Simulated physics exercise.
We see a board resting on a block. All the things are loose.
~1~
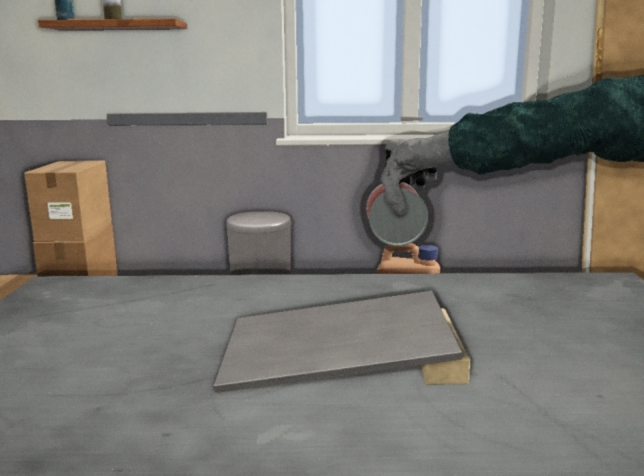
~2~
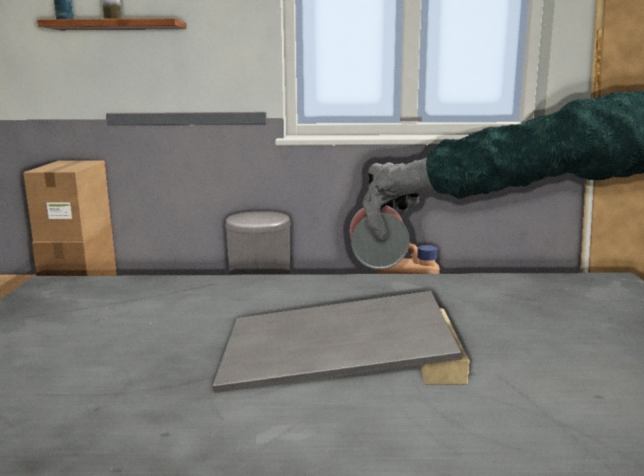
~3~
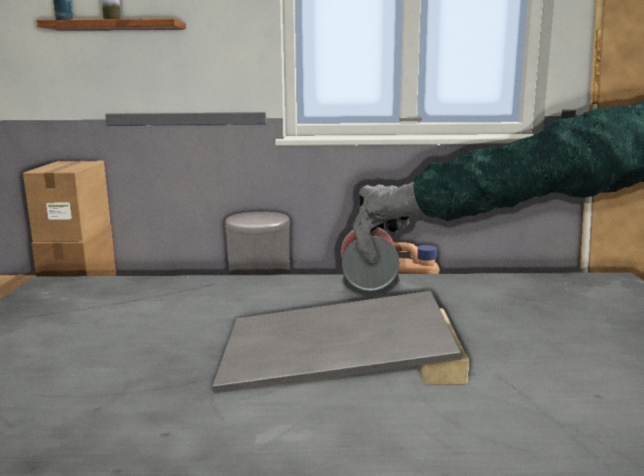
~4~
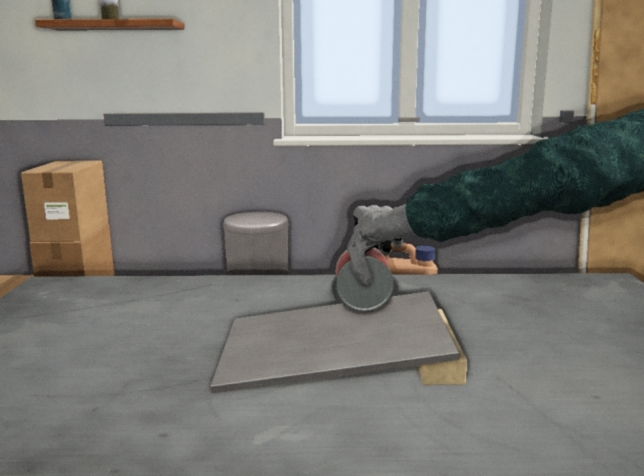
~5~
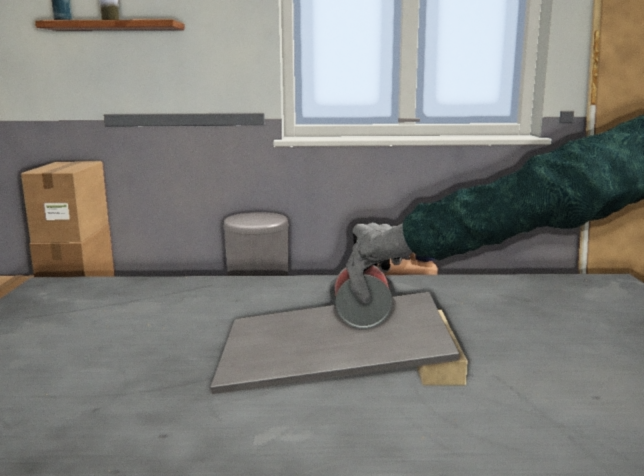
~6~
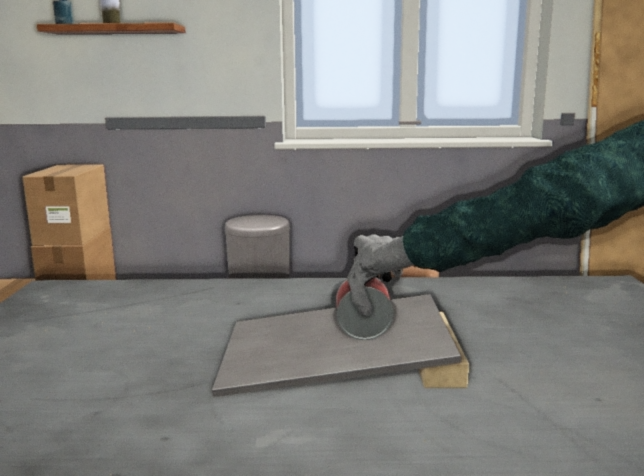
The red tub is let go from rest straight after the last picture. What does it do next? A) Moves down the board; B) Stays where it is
Answer: A.
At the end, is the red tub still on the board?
Once it settles, it is off the top.
Then, 0.80 s later than the last frame, red tub moved well along near (249, 323).
Then, 1.40 s later than the last frame, red tub now off the board.
Then, 1.90 s later than the last frame, things are still on the move.
Then, 2.20 s later than the last frame, as before.
When it is over, off the board, red tub. The red tub runs down the board.
